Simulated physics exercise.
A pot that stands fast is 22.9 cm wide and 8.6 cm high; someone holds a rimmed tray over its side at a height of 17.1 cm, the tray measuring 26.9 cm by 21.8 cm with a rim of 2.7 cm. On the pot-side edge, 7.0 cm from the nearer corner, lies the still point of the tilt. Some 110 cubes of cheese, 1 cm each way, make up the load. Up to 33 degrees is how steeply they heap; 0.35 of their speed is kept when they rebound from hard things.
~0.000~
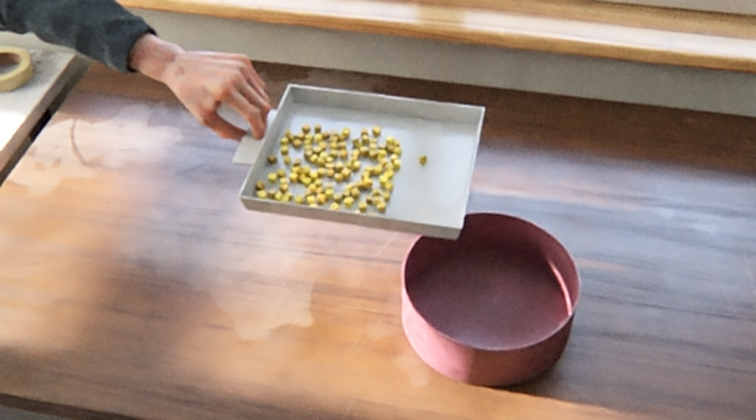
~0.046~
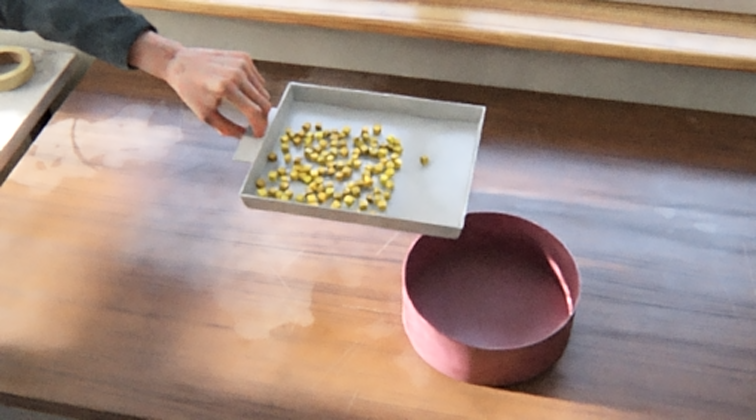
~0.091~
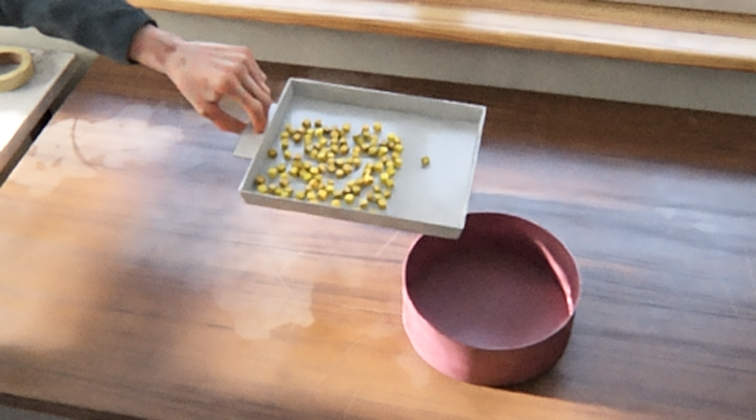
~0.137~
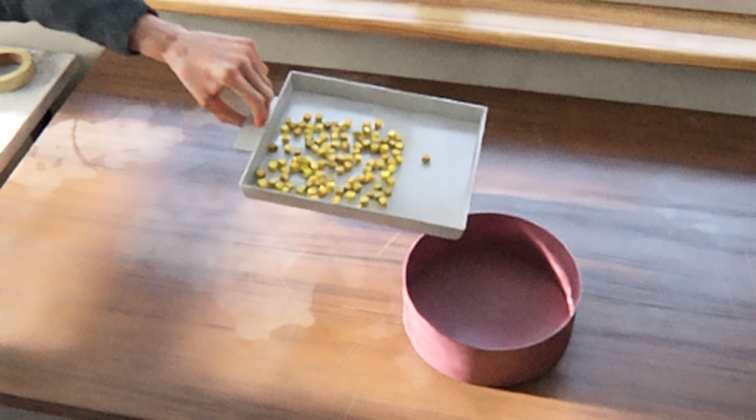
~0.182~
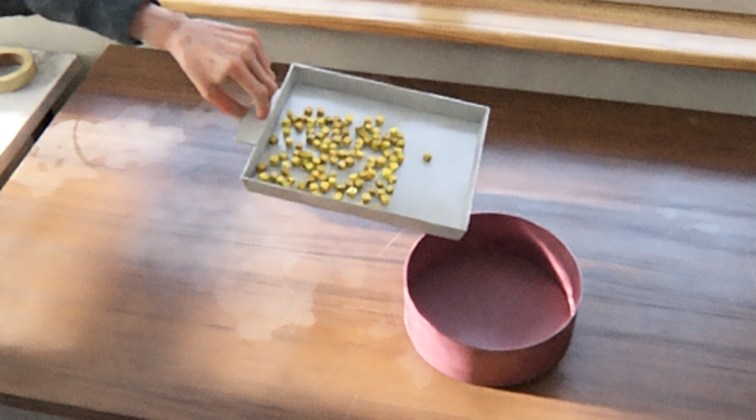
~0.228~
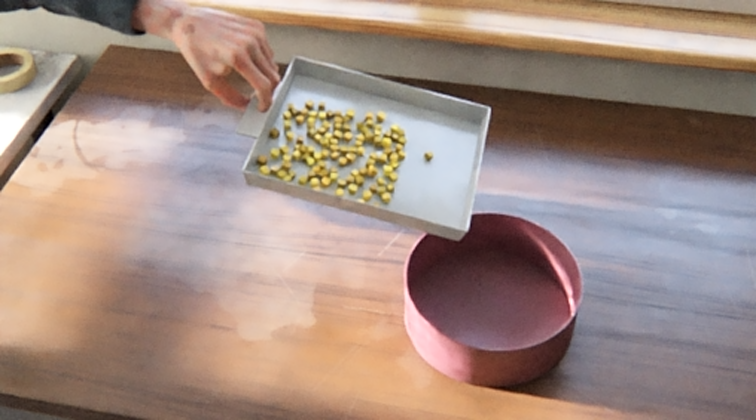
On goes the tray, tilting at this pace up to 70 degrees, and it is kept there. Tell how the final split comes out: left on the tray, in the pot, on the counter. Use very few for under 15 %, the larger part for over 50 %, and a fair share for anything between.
Left on the tray: The larger part, pot: A fair share, counter: Very few.
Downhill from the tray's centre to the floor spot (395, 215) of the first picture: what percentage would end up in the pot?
That would be close to 20 per cent.
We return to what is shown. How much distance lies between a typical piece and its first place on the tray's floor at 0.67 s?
Displacement on the tray: About 2 cm.
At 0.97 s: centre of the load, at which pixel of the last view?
Load centre, approx.: (470, 186) px.
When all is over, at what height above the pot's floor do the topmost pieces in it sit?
It gets to about 1.0 cm.
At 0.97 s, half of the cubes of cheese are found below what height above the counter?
Roughly 20 centimetres.
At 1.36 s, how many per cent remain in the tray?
70%, roughly.
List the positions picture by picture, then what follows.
The first picture shows tray tilt 0 degrees, front corners at (244, 194) and (457, 224); middle of the pieces at (340, 167); pot at (491, 276).
The second picture shows tray tilt 1 degrees, front corners at (244, 192) and (458, 224); middle of the pieces at (340, 166).
The third picture shows tray tilt 2 degrees, front corners at (244, 188) and (459, 224); middle of the pieces at (341, 163).
The fourth picture shows tray tilt 5 degrees, front corners at (245, 182) and (460, 225), lowest corner right front; middle of the pieces at (341, 159).
The fifth picture shows tray tilt 8 degrees, front corners at (247, 175) and (463, 226), lowest corner right front; middle of the pieces at (343, 155).
The sixth picture shows tray tilt 11 degrees, front corners at (248, 169) and (464, 227), lowest corner right front; middle of the pieces at (344, 151); pot at (493, 276). Its pace works out near 65 degrees a second.
After 0.67 s, tilt 39 degrees; the tray holds 100 %, the pot 0 %.
After 0.97 s, tilt 58 degrees; the tray holds 95 %, the pot 0 %.
After 1.36 s, tilt 70 degrees; the tray holds 70 %, the pot 25 %.
By 2.4 s all is still; tray 70 %, pot 25 %, counter 5 %.
